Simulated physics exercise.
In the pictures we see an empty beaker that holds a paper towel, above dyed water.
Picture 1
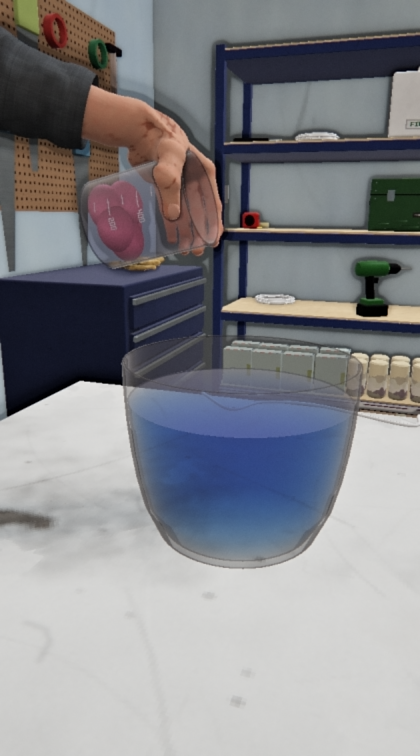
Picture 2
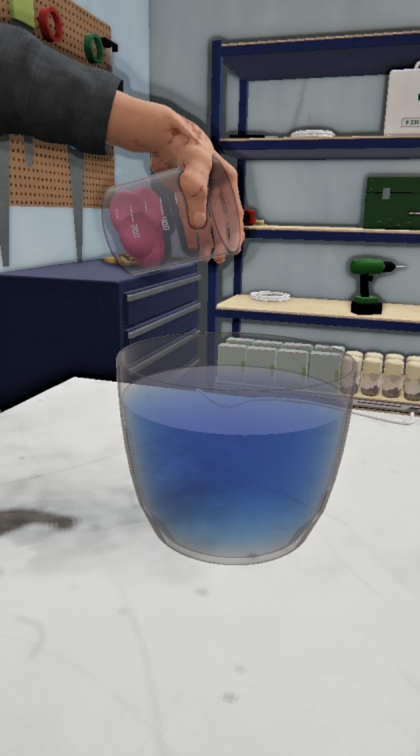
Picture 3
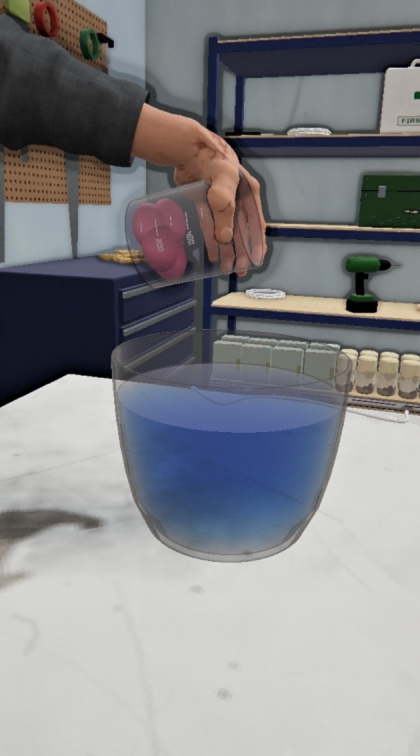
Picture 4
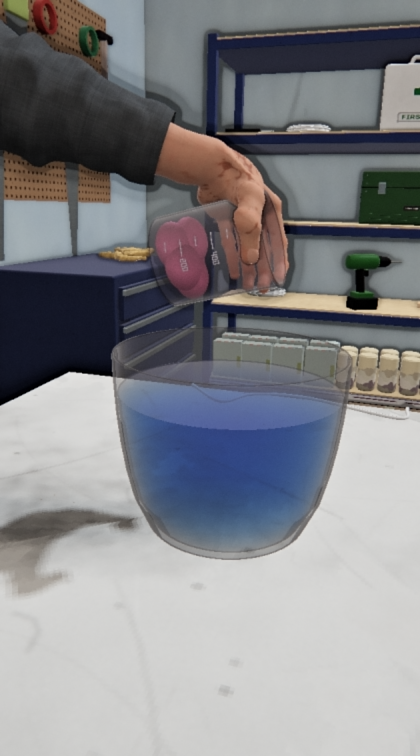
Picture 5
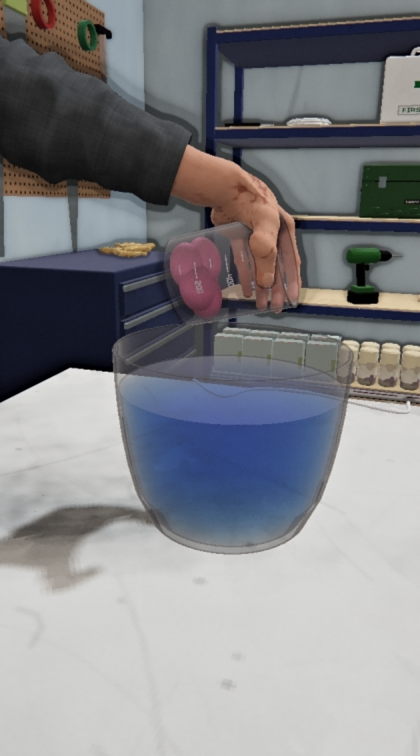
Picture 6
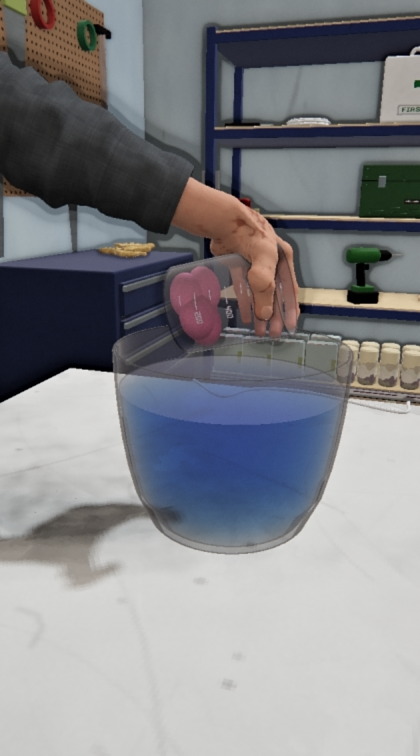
A hand lowers a tilted clear beaker holding something pink toward a bowl of blue water.
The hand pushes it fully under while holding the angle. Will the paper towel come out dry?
Pretty sure it will be doused.
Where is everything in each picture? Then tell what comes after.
Beaker (152, 213) on its side; above the big bowl, in the first frame.
Beaker (175, 219) on its side; paper towel (138, 228); coming down, in the second frame.
Beaker (198, 232) on its side; lower, in the third frame.
Beaker (221, 251) on its side; paper towel (183, 259); lower still, in the fourth frame.
Beaker (234, 271) on its side; close to the surface, in the fifth frame.
Beaker (234, 300) on its side; paper towel (196, 307); just over the surface, in the sixth frame.
Soon after, the beaker enters the dyed water.
Later, dyed water pours in as the air escapes.
In the end, the beaker is under, flooded, and the paper towel is wet.
